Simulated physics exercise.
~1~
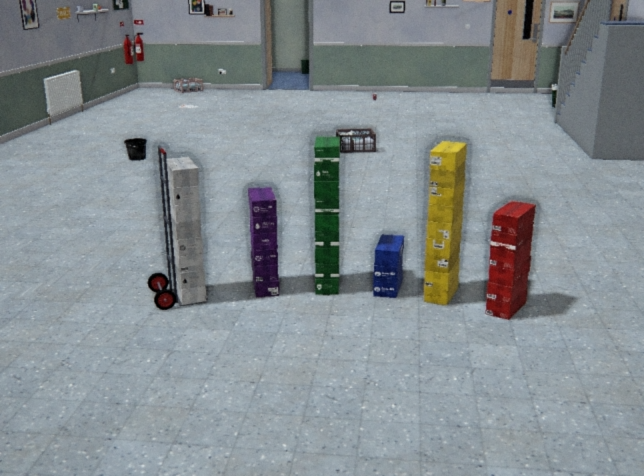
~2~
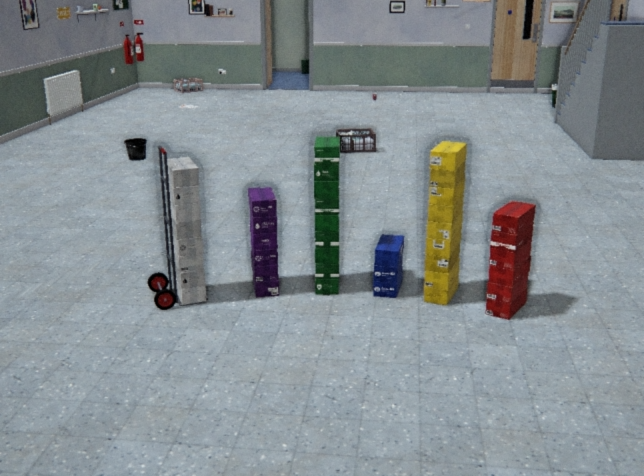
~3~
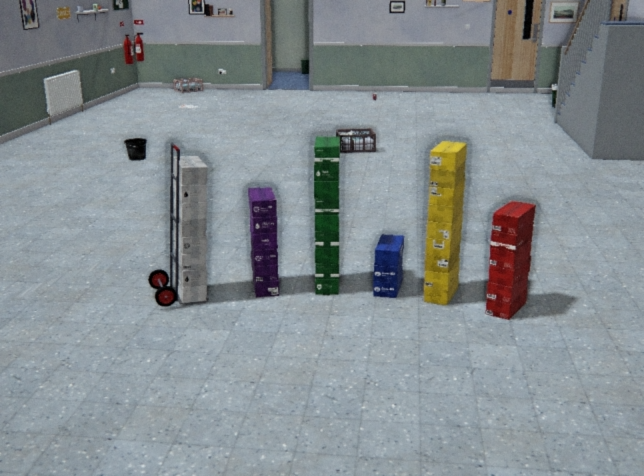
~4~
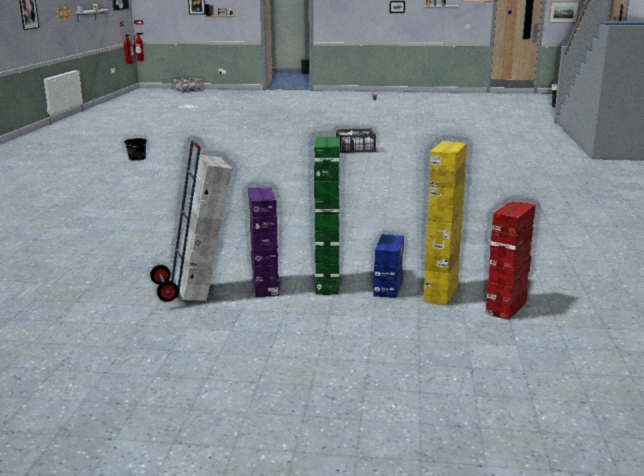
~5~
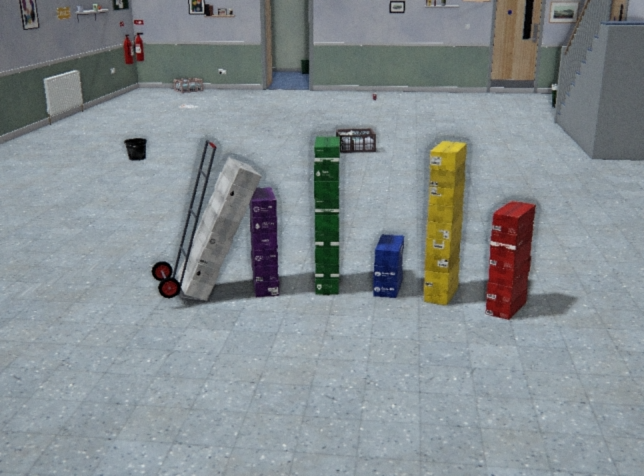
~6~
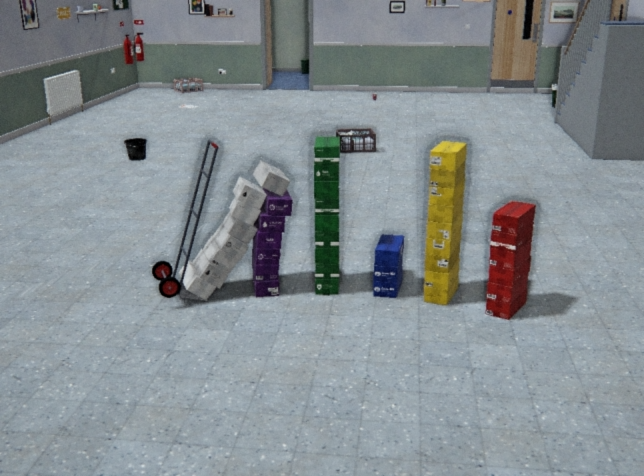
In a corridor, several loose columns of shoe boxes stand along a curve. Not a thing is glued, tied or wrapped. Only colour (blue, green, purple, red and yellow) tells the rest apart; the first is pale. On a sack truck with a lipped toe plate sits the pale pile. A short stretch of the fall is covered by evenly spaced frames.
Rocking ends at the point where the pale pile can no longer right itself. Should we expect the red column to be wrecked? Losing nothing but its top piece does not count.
Yes. Caves in.
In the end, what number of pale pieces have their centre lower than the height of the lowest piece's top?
It comes to 7.
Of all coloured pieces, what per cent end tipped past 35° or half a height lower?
Roughly 90 percent of the pieces.
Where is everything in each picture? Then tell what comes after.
In the first picture (places mark the middle of the side facing us), truck frame (167, 185) level; top red box (505, 224); top green box (327, 156); the rest undisturbed.
The second picture shows truck frame (168, 185) level; top red box (505, 224).
The third picture shows truck frame (178, 182) rocked barely, top of the pale pile leaning barely; top red box (505, 224); the rest undisturbed.
The fourth picture shows truck frame (195, 179) rocked a little, top of the pale pile leaning a little; top red box (505, 224); the rest undisturbed.
The fifth picture shows truck frame (207, 178) rocked clearly, top of the pale pile leaning clearly; top red box (505, 224); the rest undisturbed.
The sixth picture shows truck frame (209, 178) rocked clearly, top of the pale pile leaning well over; top red box (505, 224); top purple box (280, 208) leaning barely; 5 disturbed, none down.
Soon after the last picture, 8 of the pale pile down; none of the 6 red boxes down (0 of 33 in all colours); top red box unmoved; top purple box leaning clearly.
A little later, 8 of the pale pile down; none of the 6 red boxes down (15 of 33 in all colours); top red box unmoved; top green box leaning well over, about its own height lower.
Later still, 7 of the pale pile down; none of the 6 red boxes down (17 of 33 in all colours); top red box leaning barely; top green box on its side.
After that, 7 of the pale pile down; 5 of the 6 red boxes down (29 of 33 in all colours); top red box on its side; top green box upside down.
At rest, 7 of the pale pile down; 5 of the 6 red boxes down (29 of 33 in all colours); top red box upside down; top yellow box upside down.
